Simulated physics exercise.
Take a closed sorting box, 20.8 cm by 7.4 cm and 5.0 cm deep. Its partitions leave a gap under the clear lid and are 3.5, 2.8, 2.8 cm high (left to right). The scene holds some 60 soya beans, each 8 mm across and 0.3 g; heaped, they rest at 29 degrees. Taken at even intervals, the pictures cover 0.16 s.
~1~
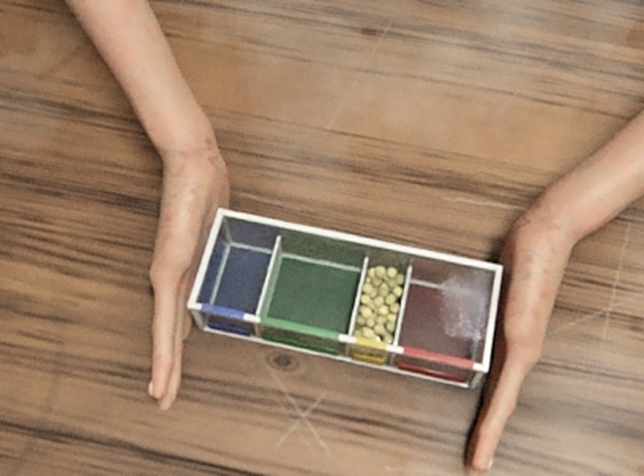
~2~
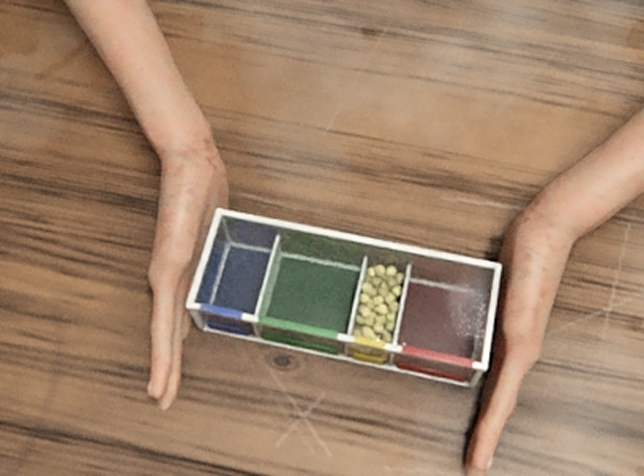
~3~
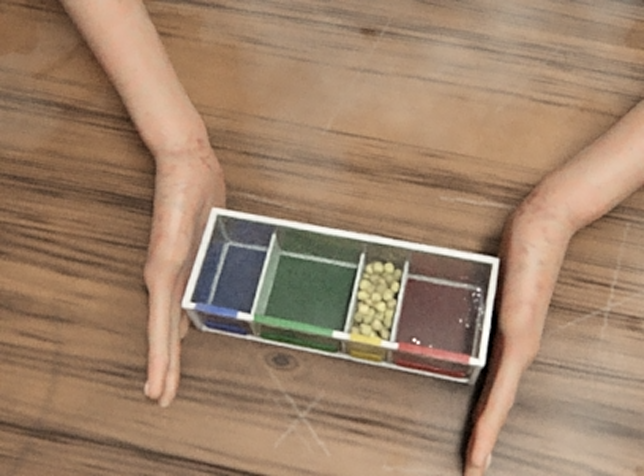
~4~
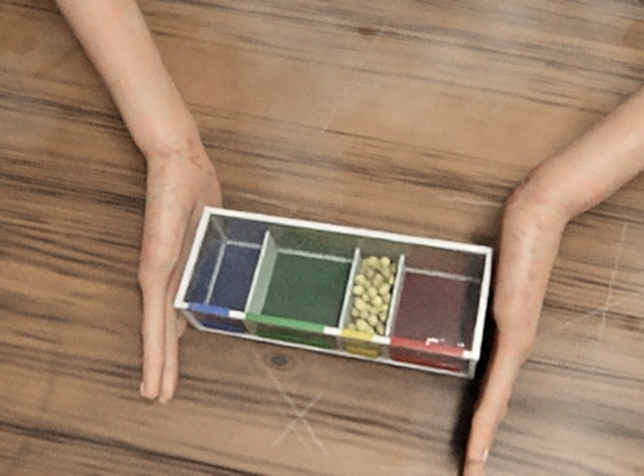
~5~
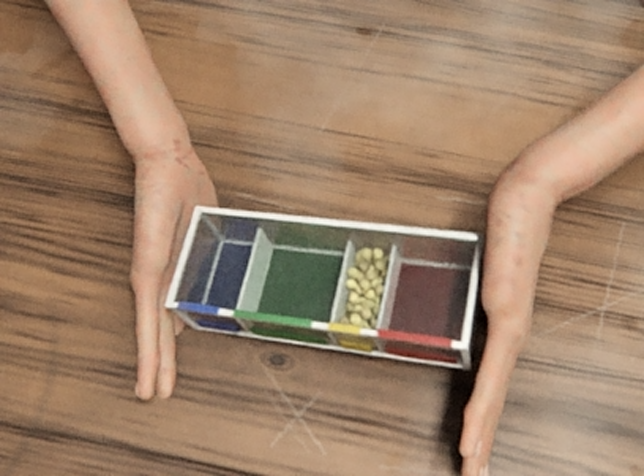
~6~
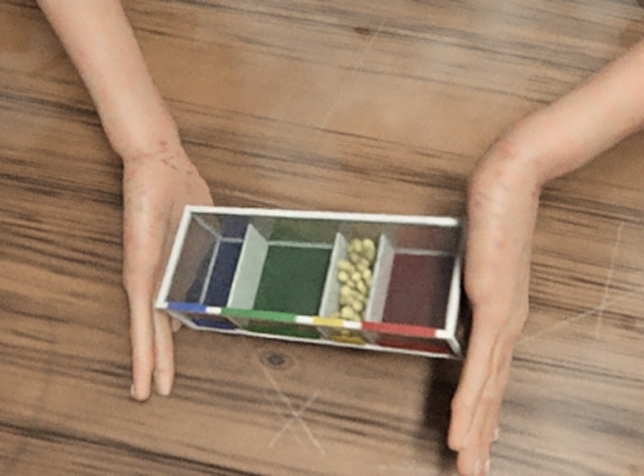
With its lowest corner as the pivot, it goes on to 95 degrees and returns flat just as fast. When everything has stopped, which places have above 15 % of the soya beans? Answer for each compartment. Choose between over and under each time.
Red compartment: Under. Blue compartment: Over. Green compartment: Over. Yellow compartment: Under.
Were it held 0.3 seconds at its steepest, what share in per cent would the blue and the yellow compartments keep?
In that case blue 65; yellow 0.
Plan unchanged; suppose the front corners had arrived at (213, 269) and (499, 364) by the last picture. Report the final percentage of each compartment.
Final shares, in per cent - red: 80, blue: 0, green: 0, yellow: 20.
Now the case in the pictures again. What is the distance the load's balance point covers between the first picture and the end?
I'd put the distance at roughly 9.5 cm.
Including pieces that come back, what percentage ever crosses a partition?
I'd put it at some 100 percent of the pieces.
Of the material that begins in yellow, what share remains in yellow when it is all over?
Share retained: Approx. 0 %.
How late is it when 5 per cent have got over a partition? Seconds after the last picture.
That happens at about 0.40 s on the clock.
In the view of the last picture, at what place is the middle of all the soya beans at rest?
Once everything settles, the centre is around (248, 309).
Then, 0.46 s after the last picture, tilt 94 degrees; green 45 %, yellow 55 %.
Then, 0.76 s after the last picture, tilt 40 degrees; blue 55 %, green 45 %.
Then, 1.17 s after the last picture, tilt 0 degrees; blue 55 %, green 45 %.
In the end, red 0 %, blue 55 %, green 45 %, yellow 0 %.
